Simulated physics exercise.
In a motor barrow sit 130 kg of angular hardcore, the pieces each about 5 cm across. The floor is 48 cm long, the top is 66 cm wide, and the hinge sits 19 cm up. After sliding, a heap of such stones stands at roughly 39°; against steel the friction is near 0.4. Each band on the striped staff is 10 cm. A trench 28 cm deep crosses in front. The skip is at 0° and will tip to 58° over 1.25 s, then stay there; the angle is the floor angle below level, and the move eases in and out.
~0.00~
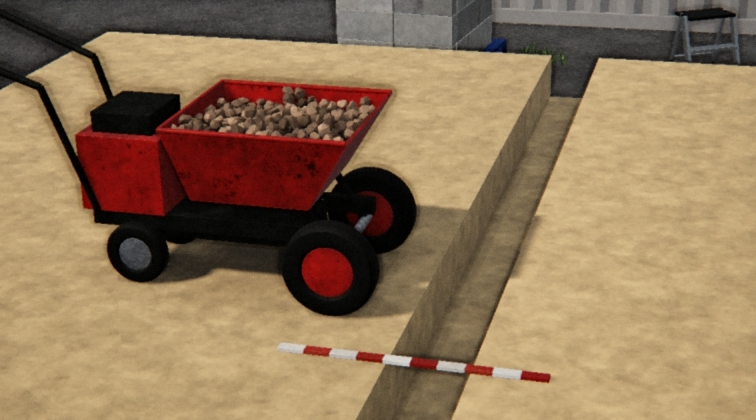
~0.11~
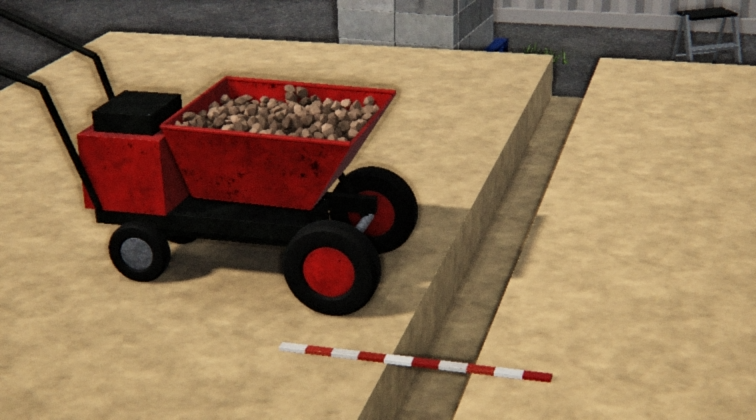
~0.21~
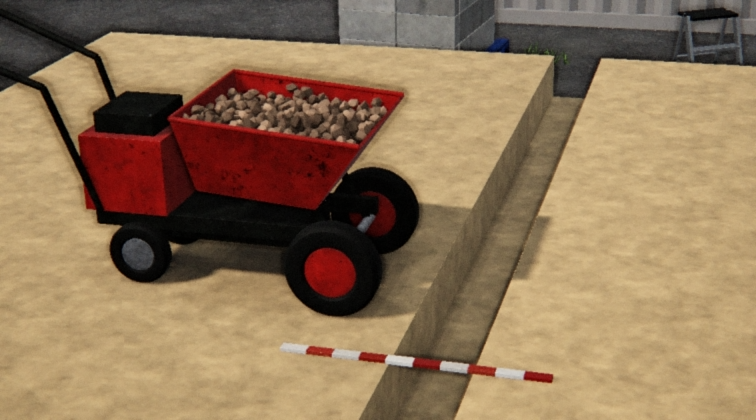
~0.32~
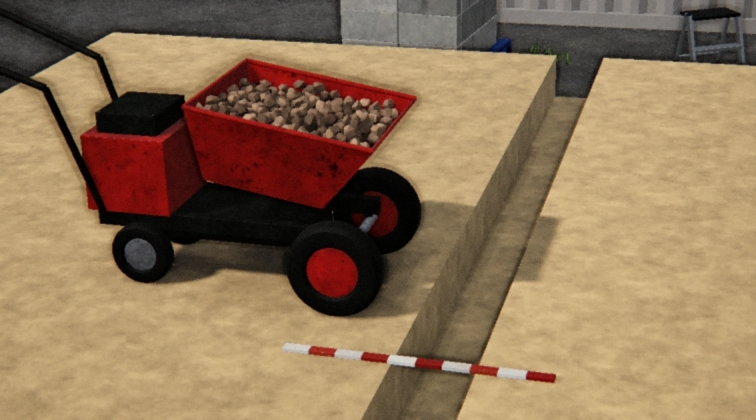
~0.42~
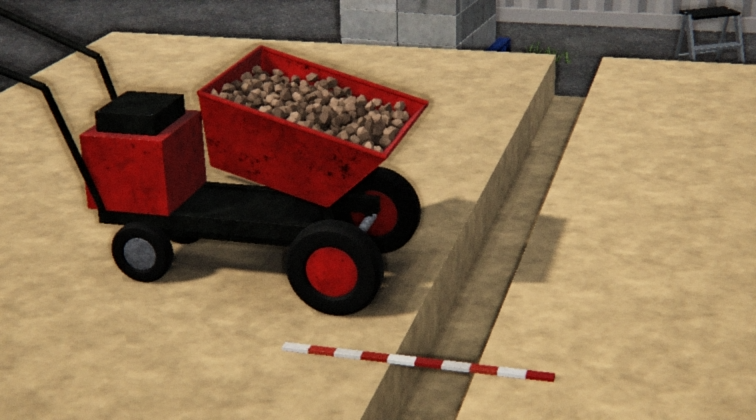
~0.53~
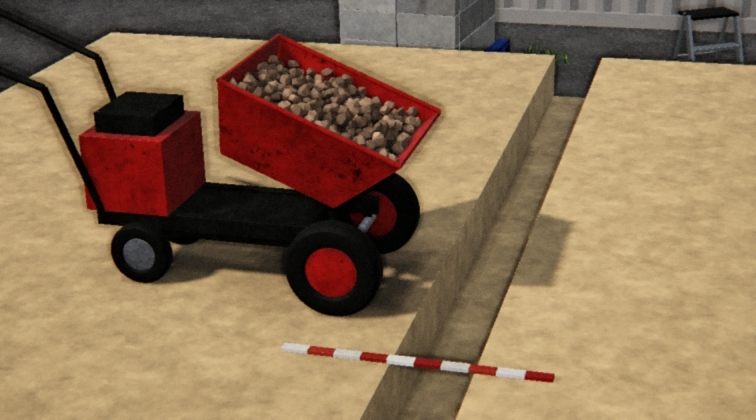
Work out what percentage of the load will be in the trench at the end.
It comes to roughly 9 percent of the load.
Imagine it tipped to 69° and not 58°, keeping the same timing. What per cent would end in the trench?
The trench would hold about 25% of it.
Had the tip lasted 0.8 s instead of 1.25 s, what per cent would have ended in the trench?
With that change, it comes to around 10 per cent.
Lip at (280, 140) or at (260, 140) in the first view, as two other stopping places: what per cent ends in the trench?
Near 15 per cent from the first place, 10 from the second.
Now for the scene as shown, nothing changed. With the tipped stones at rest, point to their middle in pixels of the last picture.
Somewhere near pixel (512, 300).
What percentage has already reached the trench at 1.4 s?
Roughly 0 percent of the load.
After 0.9 s the floor is at 49°; 100 % in the skip; the foremost stones are at (443, 185).
After 1.4 s the floor is at 58°; 97 % in the skip, 2 % in the trench, 1 % past the trench; the foremost stones are at (519, 274).
After 1.7 s the floor is at 58°; 88 % in the skip, 4 % in the trench, 8 % past the trench; the foremost stones are at (581, 301).
After 3.7 s the floor is at 58°; 81 % in the skip, 9 % in the trench, 10 % past the trench; the foremost stones are at (623, 298).
